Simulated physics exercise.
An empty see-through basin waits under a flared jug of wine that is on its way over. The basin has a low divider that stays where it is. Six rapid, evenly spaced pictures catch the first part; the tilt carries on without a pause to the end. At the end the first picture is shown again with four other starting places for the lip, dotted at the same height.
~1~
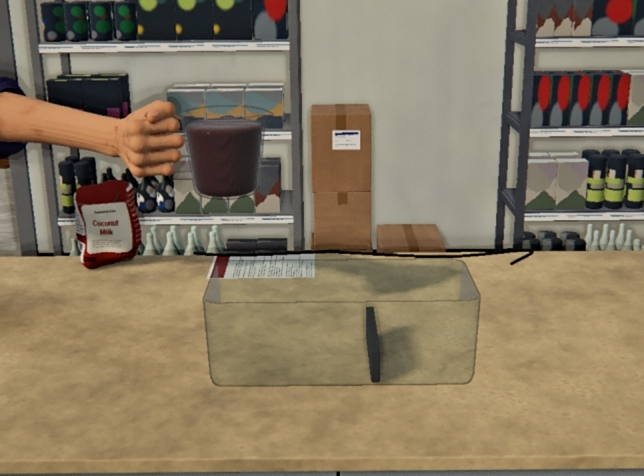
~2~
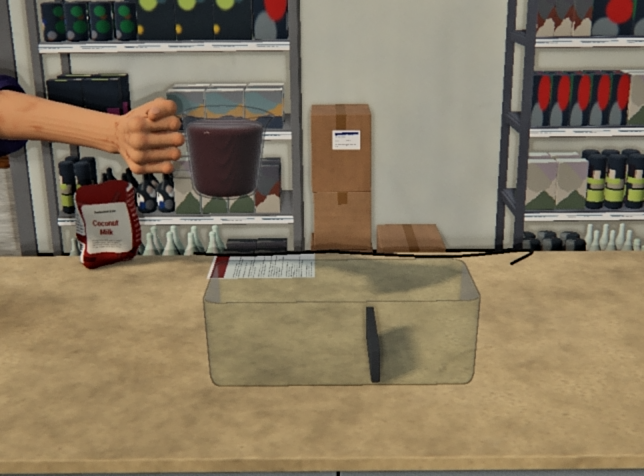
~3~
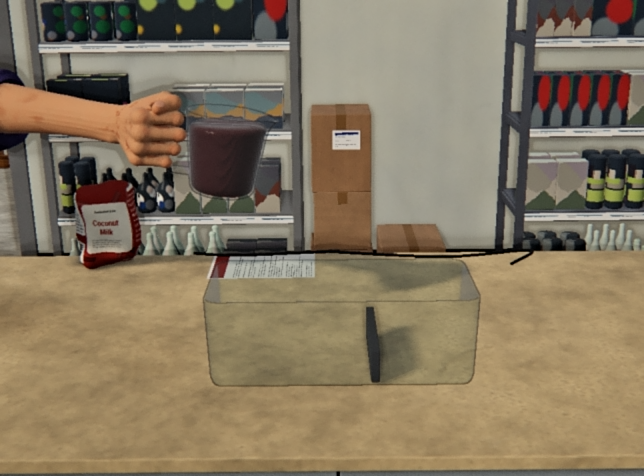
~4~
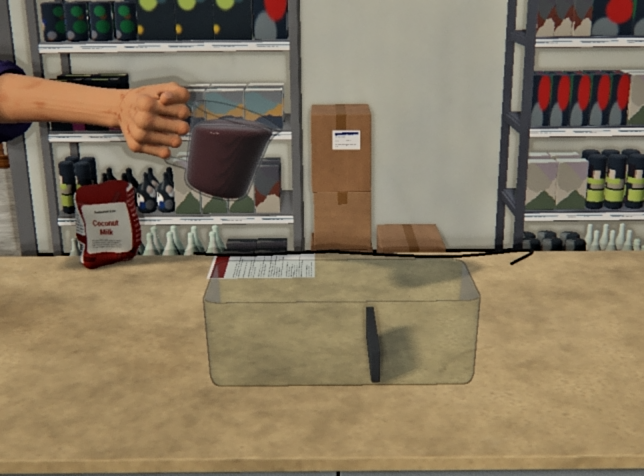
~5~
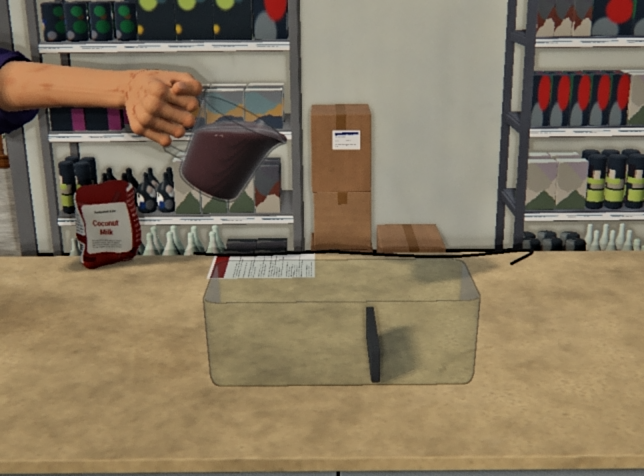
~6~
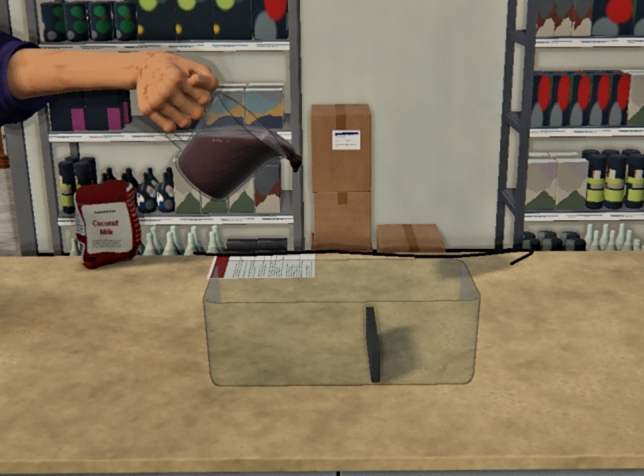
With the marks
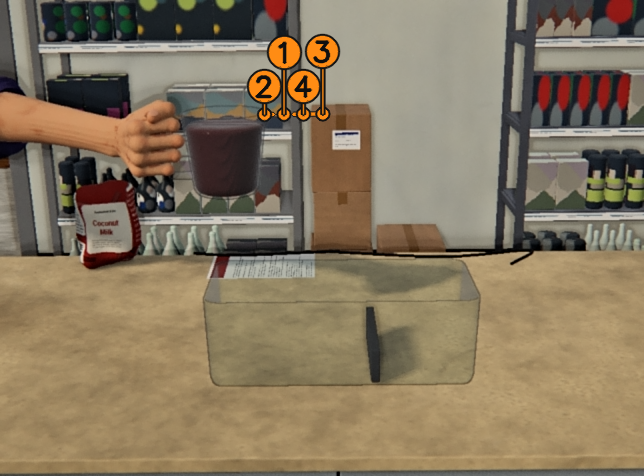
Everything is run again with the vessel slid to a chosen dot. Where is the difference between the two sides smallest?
3 is best.
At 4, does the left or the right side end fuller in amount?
More ends on the left.
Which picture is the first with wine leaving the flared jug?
Picture 5.
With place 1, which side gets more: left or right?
The left side.
On the marked copy, 1 at (284, 114); 2 at (264, 114); 3 at (322, 113); 4 at (303, 114).
Choosing 1, about 88 % ends left of the wall and 5 % right of it; 7 % is lost outside.
Choosing 2, about 92 % ends left of the wall and 6 % right of it.
Choosing 3, about 44 % ends left of the wall and 54 % right of it.
Choosing 4, about 76 % ends left of the wall and 21 % right of it; 4 % is lost outside.
